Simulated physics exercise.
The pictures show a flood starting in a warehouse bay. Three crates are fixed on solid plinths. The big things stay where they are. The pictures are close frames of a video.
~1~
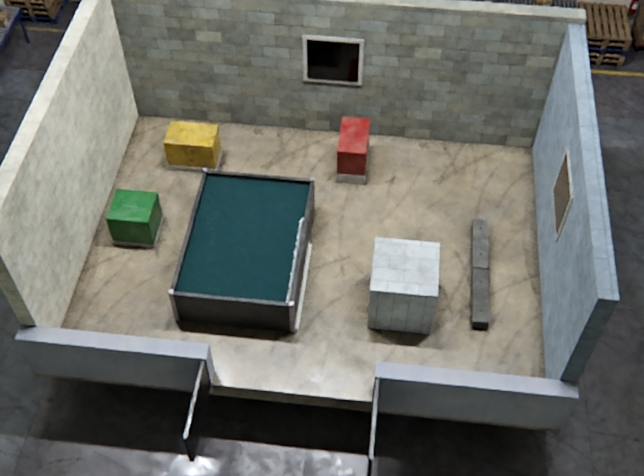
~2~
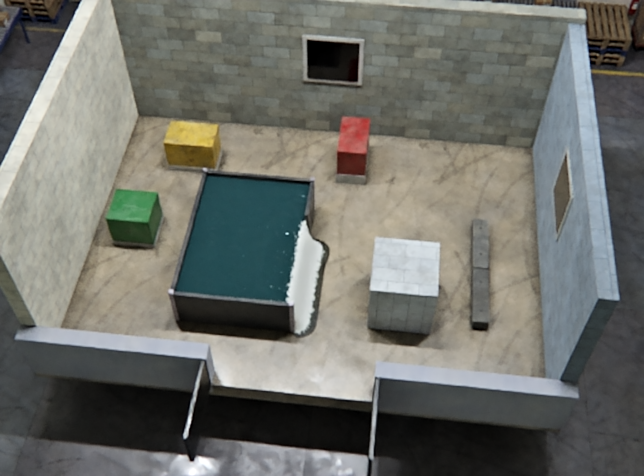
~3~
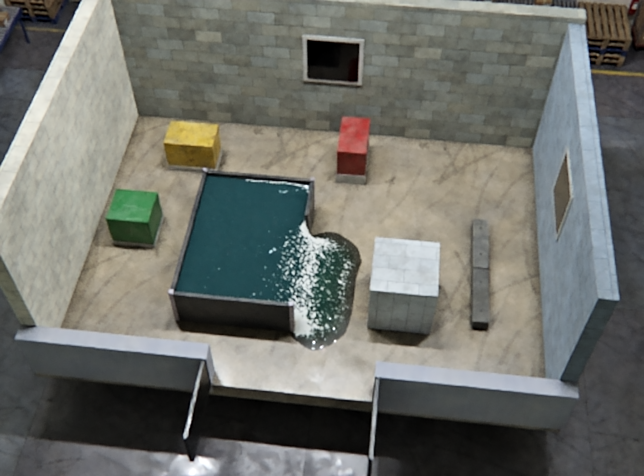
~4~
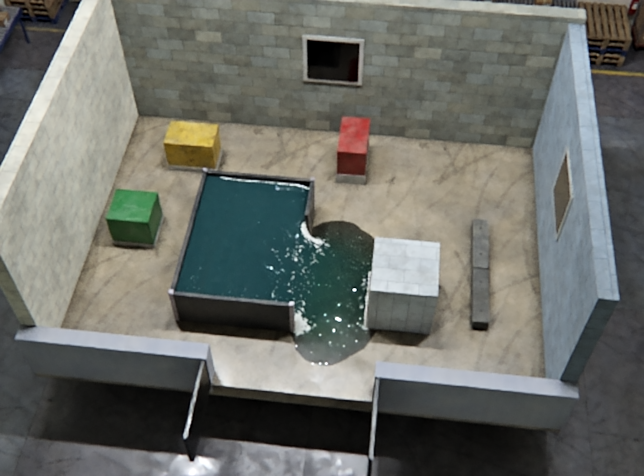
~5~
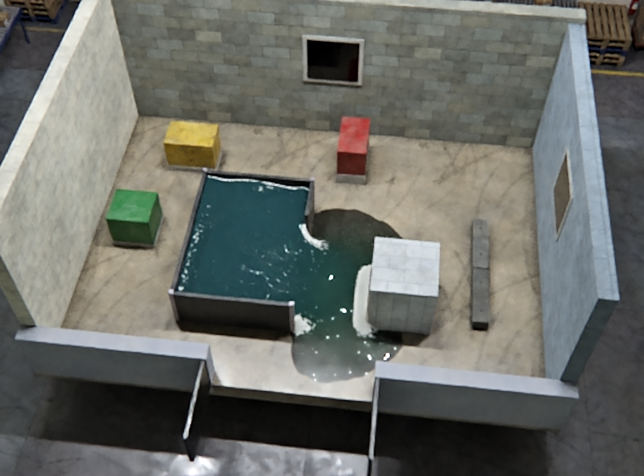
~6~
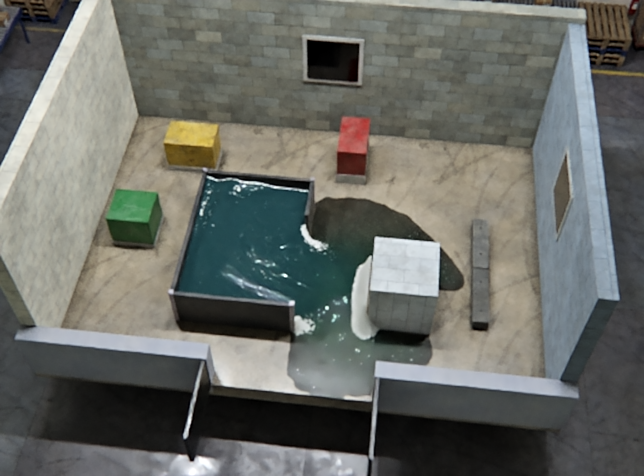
Dark green water pours from the open tank's right side and spreads around the pale block.
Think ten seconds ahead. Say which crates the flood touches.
The green crate escapes dry; the red crate escapes dry; the yellow crate escapes dry.
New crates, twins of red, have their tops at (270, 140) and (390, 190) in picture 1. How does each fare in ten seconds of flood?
As listed: Escapes it, is topped.
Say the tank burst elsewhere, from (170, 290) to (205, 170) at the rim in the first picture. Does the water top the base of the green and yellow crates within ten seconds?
The green crate ends up wet; the yellow crate is soaked.
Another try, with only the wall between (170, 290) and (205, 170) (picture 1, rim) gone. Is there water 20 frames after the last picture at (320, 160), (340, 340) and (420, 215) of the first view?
In turn: Wet, covered, clear.
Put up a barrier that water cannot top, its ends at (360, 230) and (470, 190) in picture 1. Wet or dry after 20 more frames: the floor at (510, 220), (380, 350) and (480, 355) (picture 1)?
One after the other: Flooded, flooded, under water.
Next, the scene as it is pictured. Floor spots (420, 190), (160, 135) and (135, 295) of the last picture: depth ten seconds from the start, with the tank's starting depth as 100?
In turn 10, 8 and 0 in a hundred.
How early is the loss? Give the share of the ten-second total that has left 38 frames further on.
Roughly 80 per cent.
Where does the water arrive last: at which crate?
It is the green-painted one.
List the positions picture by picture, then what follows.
In the first frame, still water in the open tank at (246, 237).
In the second frame, water pours out at (298, 275) and has run to (302, 332).
In the third frame, water pours out at (298, 277) and has run to (317, 344).
In the fourth frame, the front is at (372, 243), out from the gap at (298, 277).
In the fifth frame, the front is at a hidden place, out from the gap at (298, 278).
In the sixth frame, water pours out at (298, 278) and has run to (456, 275).
A moment on, water covers 25 % of the floor; the green crate not reached, the red crate water round its plinth, the yellow crate not reached.
Next, water covers 45 % of the floor; the green crate not reached, the red crate water round its plinth, the yellow crate not reached.
Then, water covers 55 % of the floor; the green crate not reached, the red crate water round its plinth, the yellow crate not reached.
Later, water covers 65 % of the floor; the green crate not reached, the red crate water round its plinth, the yellow crate water round its plinth.
In the end, water covers 75 % of the floor; the green crate stayed above the water, the red crate stayed above the water, the yellow crate stayed above the water.
